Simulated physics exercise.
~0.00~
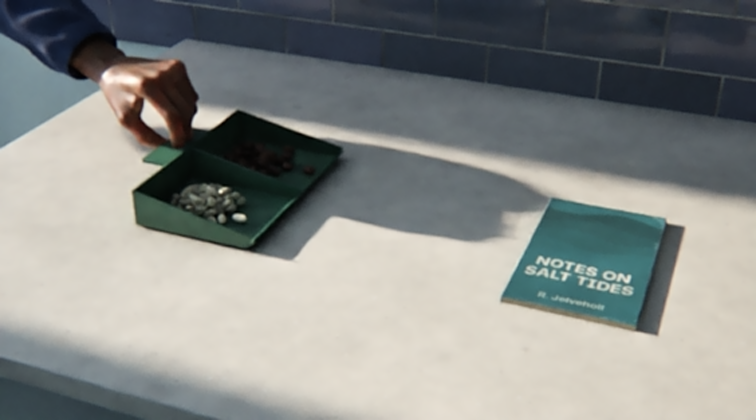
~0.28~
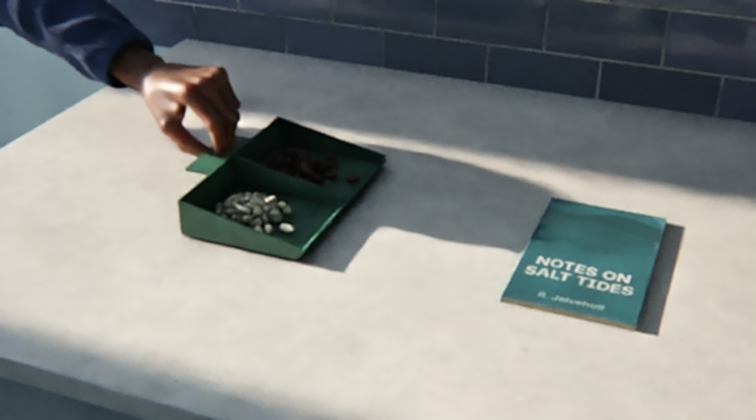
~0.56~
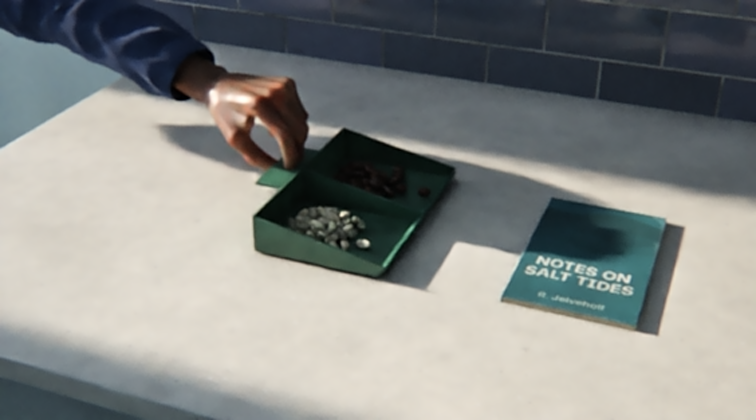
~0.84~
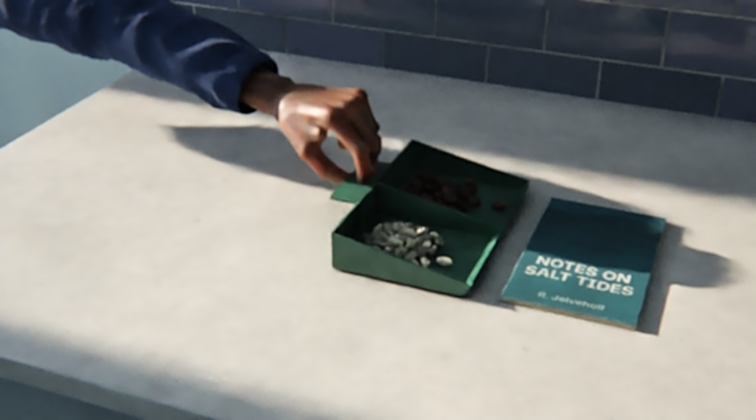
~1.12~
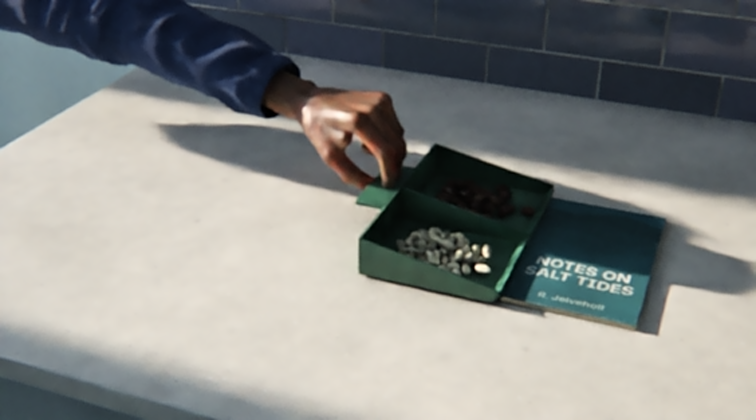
A green two-part tray holding pale pebbles and small dark pieces was slid rightward across a pale counter by a hand in a blue sleeve, until it came to rest against a thin teal book, with both handfuls still inside.
